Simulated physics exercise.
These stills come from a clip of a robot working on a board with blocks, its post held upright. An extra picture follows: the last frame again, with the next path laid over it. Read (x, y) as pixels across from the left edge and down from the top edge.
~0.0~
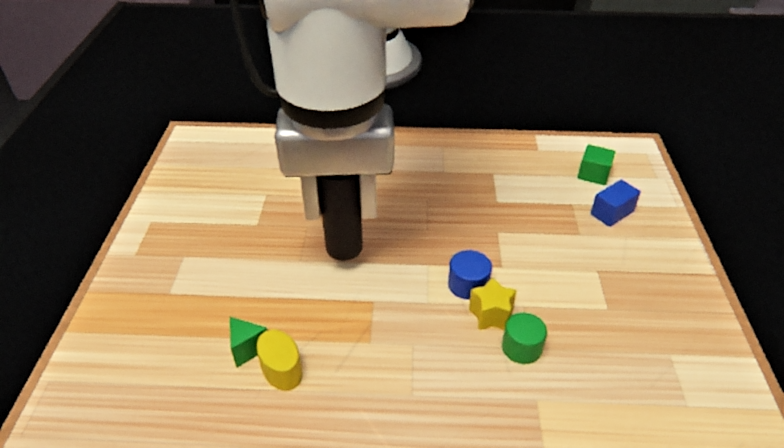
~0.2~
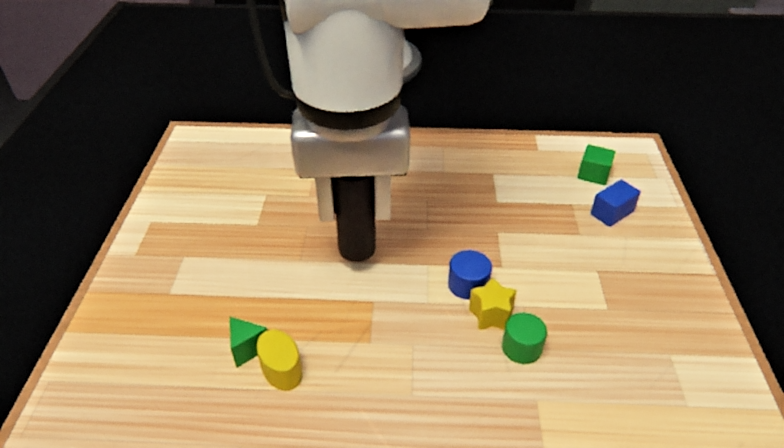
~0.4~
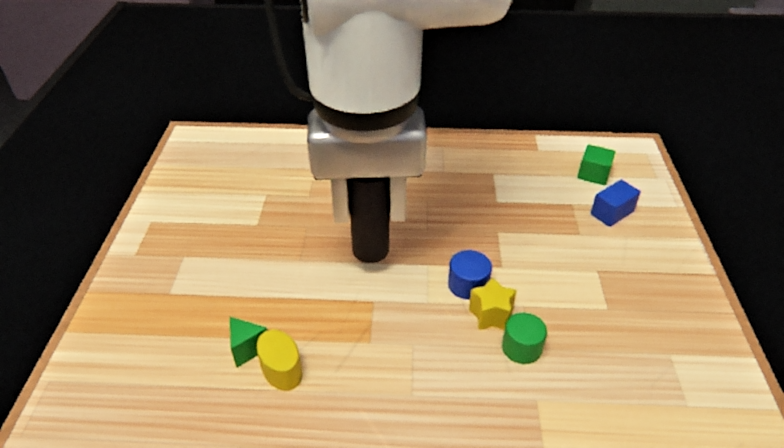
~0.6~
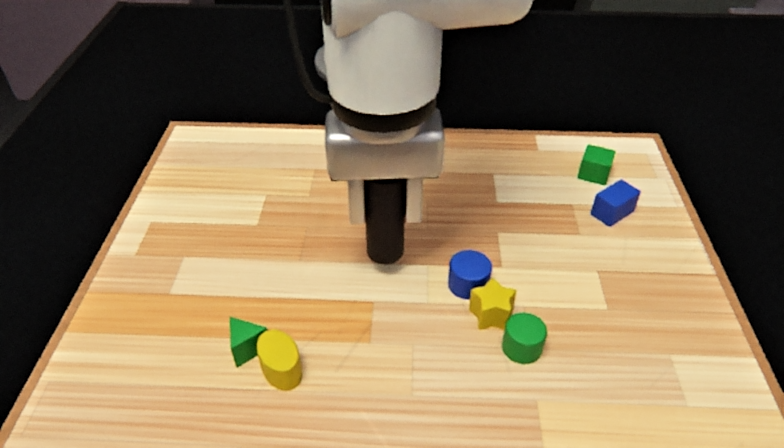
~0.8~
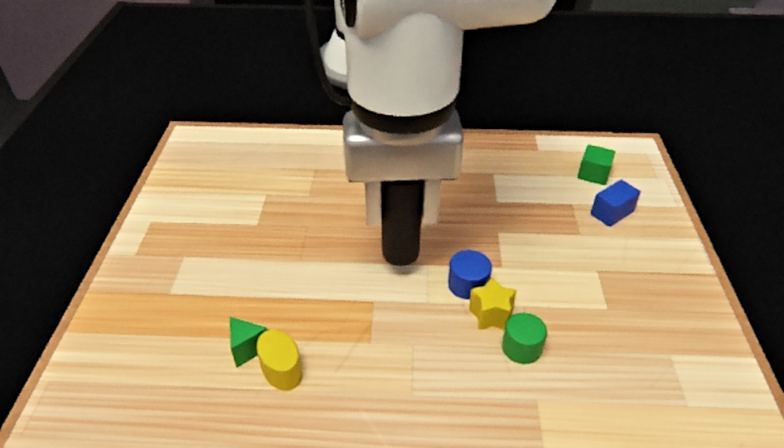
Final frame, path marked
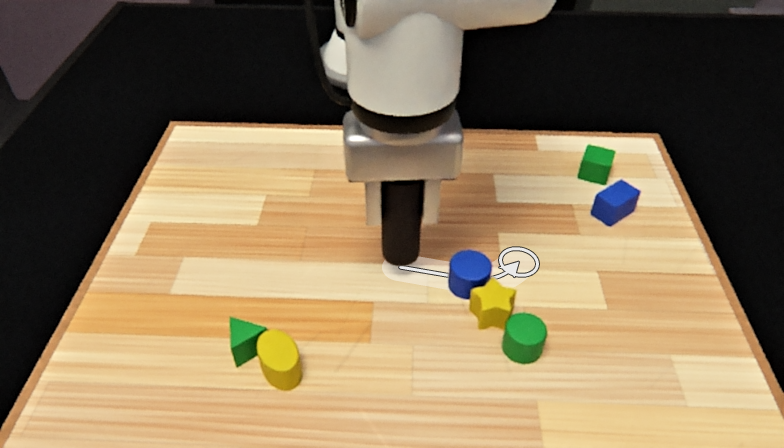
A light wooden board with a dark surround is seen from a fixed, raised viewpoint at its front. A green triangle and yellow rounded block sit at lower left, a blue cylinder, yellow star and green cylinder right of centre, and green and blue blocks at upper right. A white and grey robot arm slides its black post steadily rightward toward the blue cylinder, touching nothing, while every block stays still.
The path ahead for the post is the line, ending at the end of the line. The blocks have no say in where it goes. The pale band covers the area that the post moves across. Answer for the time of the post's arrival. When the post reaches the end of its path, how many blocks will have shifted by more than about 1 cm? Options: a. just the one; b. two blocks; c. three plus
(b)
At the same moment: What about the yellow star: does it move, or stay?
The yellow star changes place.
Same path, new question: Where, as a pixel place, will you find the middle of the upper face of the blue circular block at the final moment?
The spot you're after is about (542, 275) in the image.
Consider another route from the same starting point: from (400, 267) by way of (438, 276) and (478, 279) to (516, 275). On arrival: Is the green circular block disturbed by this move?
That block remains where it is.
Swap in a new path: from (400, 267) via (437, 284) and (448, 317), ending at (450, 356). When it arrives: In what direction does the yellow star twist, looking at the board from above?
From overhead, clockwise.
The drawn path runs from (400, 267) via (443, 274) and (487, 279), ending at (519, 262).
What follows on the original path. One third of the way, post at (444, 261); blue circular block at (484, 266); yellow star at (498, 296), turned 15° clockwise.
Two thirds of the way, post at (489, 266); blue circular block at (528, 275); yellow star at (511, 300), turned 65° clockwise; green circular block at (528, 331).
At the end, post at (522, 249); blue circular block at (542, 275); yellow star at (511, 300), turned 65° clockwise; green circular block at (528, 331).
